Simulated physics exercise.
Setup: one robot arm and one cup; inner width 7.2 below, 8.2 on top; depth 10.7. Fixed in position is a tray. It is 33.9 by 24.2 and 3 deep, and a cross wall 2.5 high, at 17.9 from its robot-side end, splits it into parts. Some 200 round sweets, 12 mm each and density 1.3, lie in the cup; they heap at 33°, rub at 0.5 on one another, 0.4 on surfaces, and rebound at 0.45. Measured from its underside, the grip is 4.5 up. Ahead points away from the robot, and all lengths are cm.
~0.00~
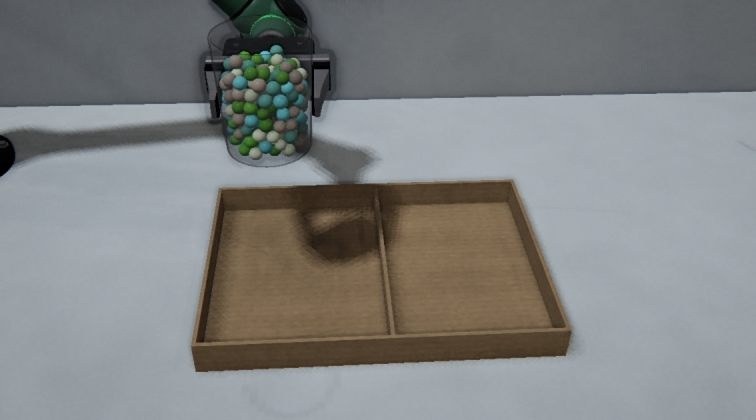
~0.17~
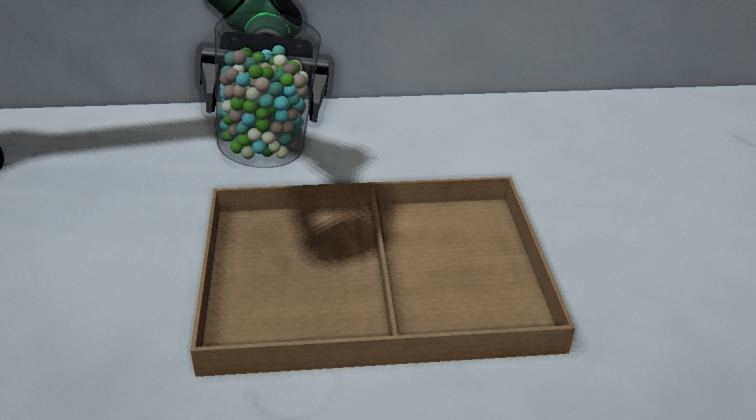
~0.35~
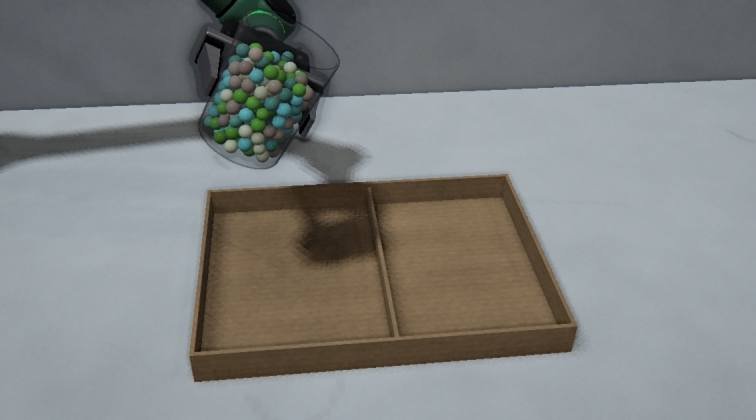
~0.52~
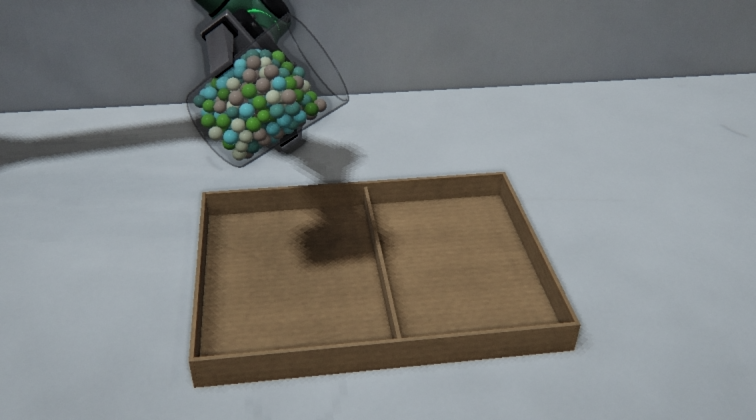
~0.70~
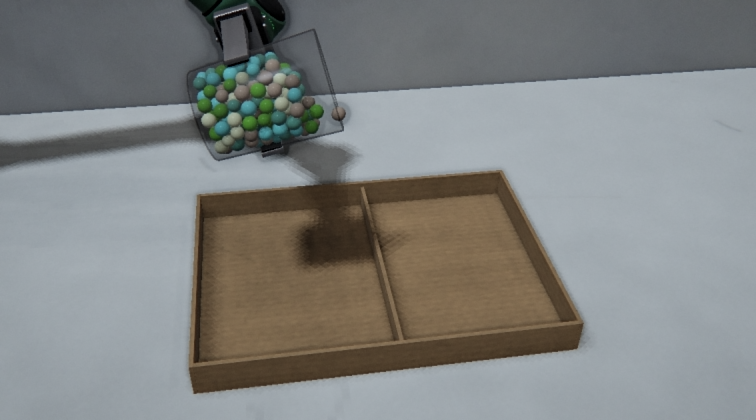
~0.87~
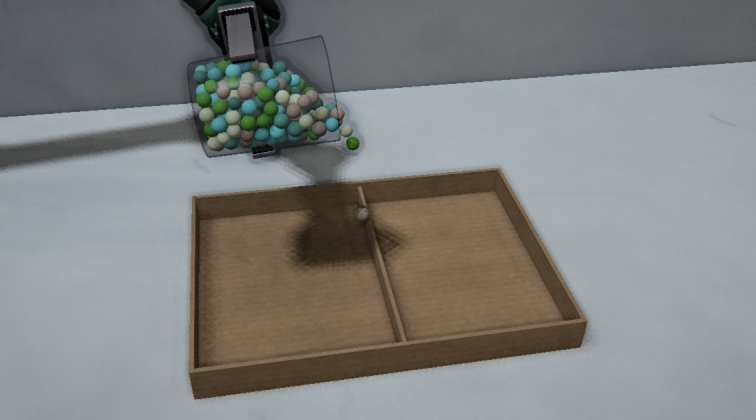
A robot arm tilting a clear cup of colourful balls rightward above a divided wooden tray, the first few balls leaving its rim.
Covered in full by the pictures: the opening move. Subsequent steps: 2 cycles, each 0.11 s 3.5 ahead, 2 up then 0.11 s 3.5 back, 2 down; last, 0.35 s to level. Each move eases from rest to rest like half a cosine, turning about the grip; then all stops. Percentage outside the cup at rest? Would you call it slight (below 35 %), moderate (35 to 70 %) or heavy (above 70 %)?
I would call it heavy.
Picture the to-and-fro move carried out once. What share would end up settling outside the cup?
Roughly 65 percent.
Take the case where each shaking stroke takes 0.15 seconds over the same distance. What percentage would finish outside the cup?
That would give around 60 per cent.
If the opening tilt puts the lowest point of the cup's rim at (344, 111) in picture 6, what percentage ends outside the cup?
Close to 50 in a hundred.
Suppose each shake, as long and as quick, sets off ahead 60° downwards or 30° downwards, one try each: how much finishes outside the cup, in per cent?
Try one gives about 20 in a hundred, try two about 45 in a hundred.
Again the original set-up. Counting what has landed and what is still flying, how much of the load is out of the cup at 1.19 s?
Near 55 per cent so far.
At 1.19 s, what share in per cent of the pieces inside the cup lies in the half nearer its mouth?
My estimate is near 60 per cent.
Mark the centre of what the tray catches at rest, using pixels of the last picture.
Middle point: About (448, 263).
By 1.19 s, tilted 84° forward, highest piece 23 above the table; 88 in the cup, 79 in the far-side part, 6 in the robot-side part, 31 in flight or on a rim.
By 1.50 s, tilted 36° forward, highest piece 24 above the table; 144 in the far-side part, 41 in the cup, 17 in the robot-side part, 1 on the table or floor, 1 in flight or on a rim.
By 1.86 s, level, highest piece 20 above the table; 145 in the far-side part, 41 in the cup, 17 in the robot-side part, 1 on the table or floor.
By 2.91 s, level, highest piece 20 above the table; 145 in the far-side part, 41 in the cup, 17 in the robot-side part, 1 on the table or floor.
Final count, 145 in the far-side part, 41 in the cup, 17 in the robot-side part, 1 on the table or floor. That is 80 % outside the cup.
